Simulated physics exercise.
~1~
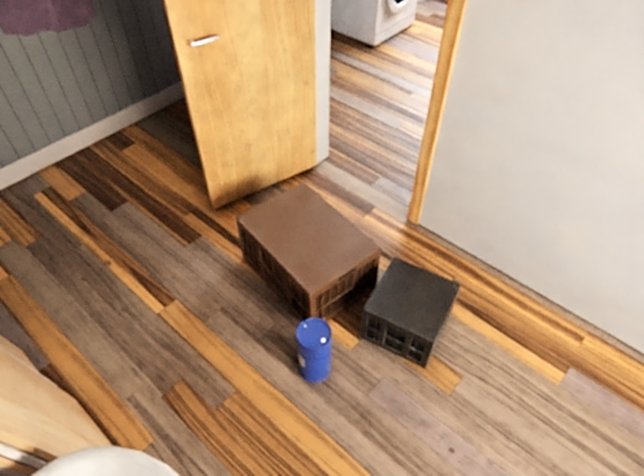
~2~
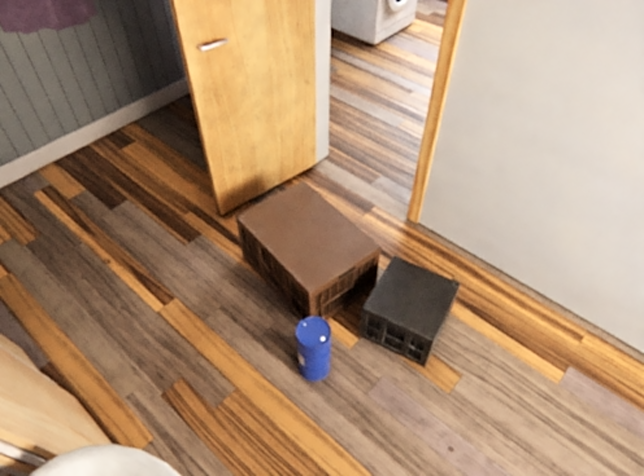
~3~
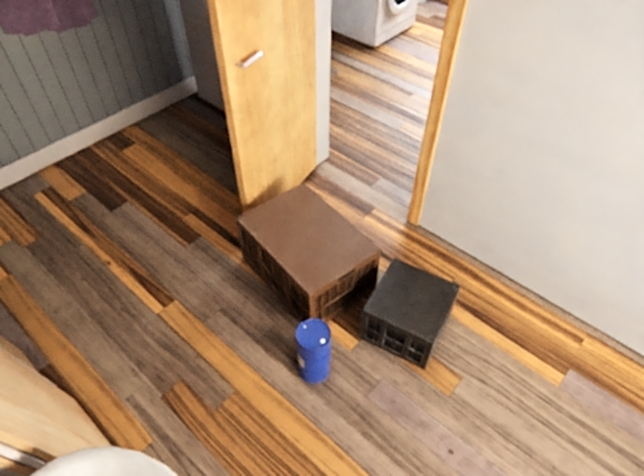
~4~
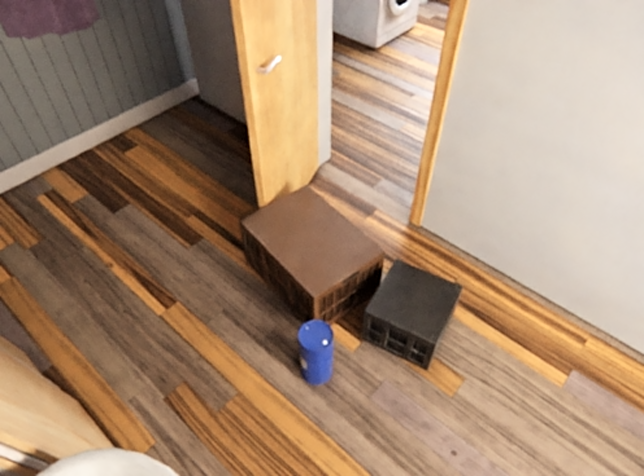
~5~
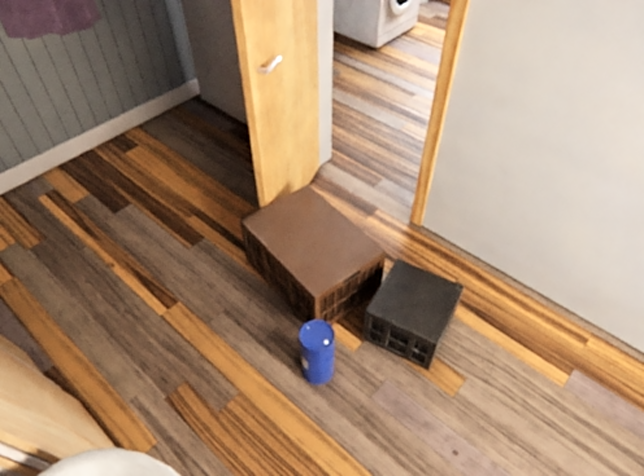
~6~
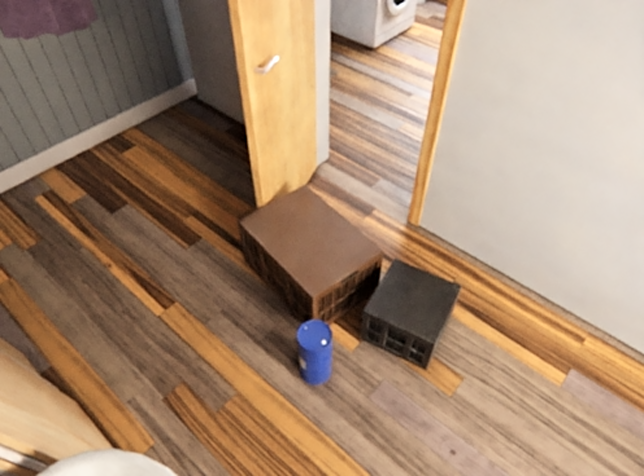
The video shows a light wooden door above a wood-plank floor with a brown chest, a small black crate and a blue canister. The door swings to the right, narrowing in view, then stops partly open near the chest, while the three objects stay in place.
